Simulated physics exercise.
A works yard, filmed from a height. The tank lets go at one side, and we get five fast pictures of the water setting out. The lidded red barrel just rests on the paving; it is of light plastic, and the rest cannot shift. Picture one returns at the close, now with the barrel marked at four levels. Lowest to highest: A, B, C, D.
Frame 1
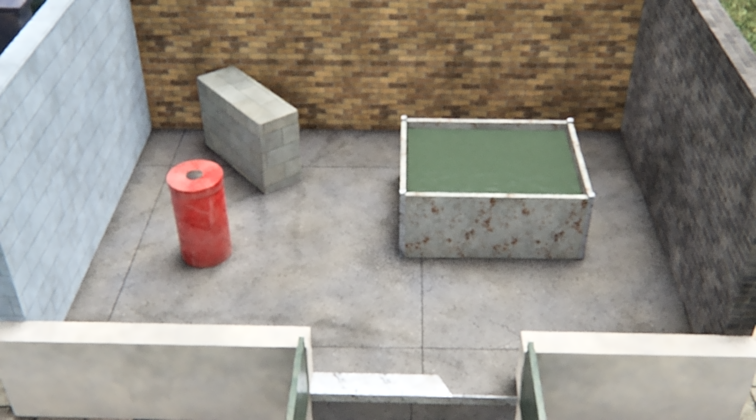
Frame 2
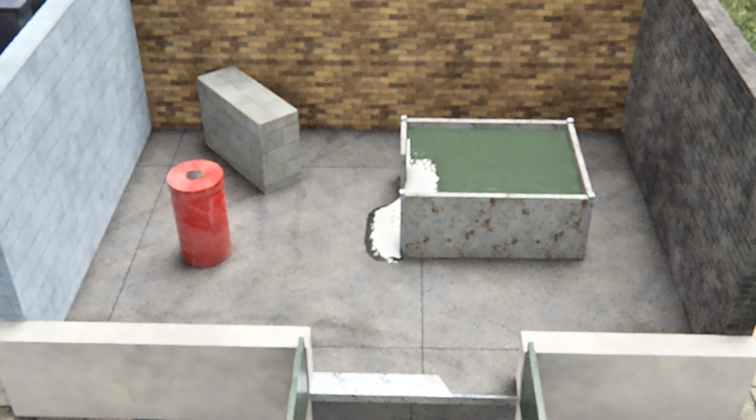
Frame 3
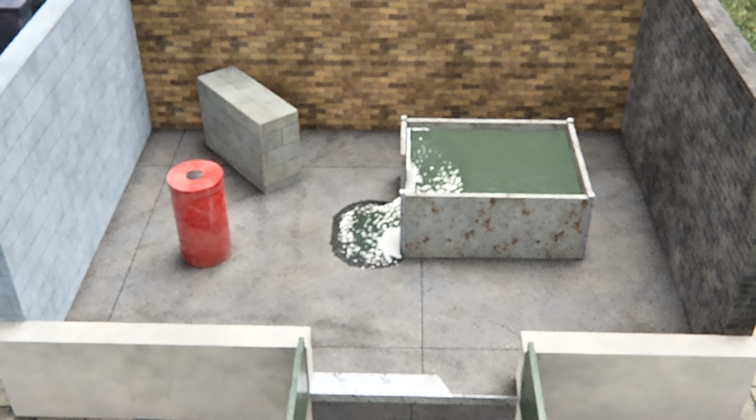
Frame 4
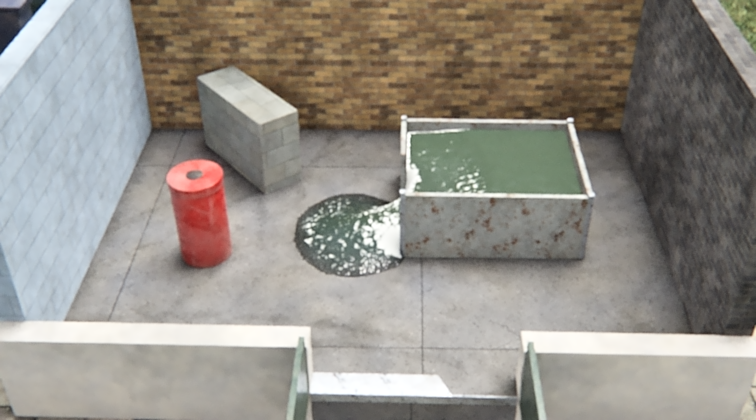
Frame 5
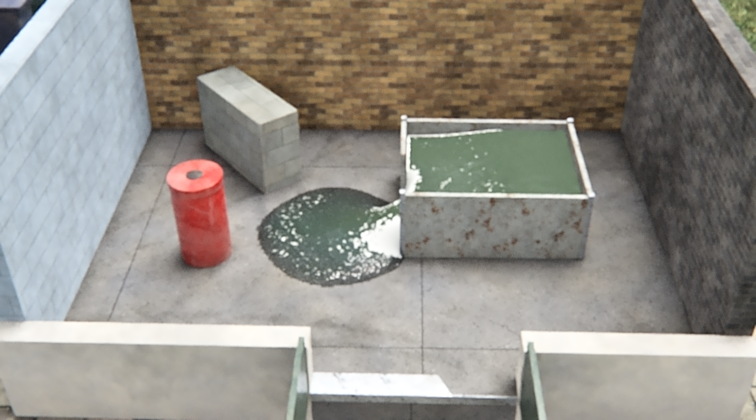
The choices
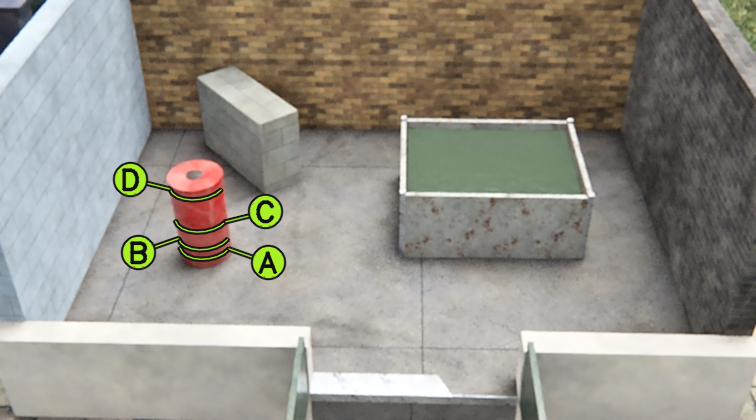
We see a walled yard with a red barrel, a grey block and a tank full of green liquid; liquid pours from the tank's left side, foaming white, and spreads leftward across the ground in a widening dark green pool.
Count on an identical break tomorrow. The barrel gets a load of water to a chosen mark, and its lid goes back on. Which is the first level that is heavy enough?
Go for C.
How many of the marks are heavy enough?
Two of the four.
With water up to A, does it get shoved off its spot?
Yes, that goes wrong.
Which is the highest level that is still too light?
B.
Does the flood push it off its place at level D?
No, that is safe.
On the marked copy, A at (201, 259); B at (199, 249); C at (196, 232); D at (191, 199); from the bottom up A, B, C, D.
With A, it is pushed about 3 times its own width away.
With B, it is pushed about its own width away.
With C, it does not move.
With D, it does not move.
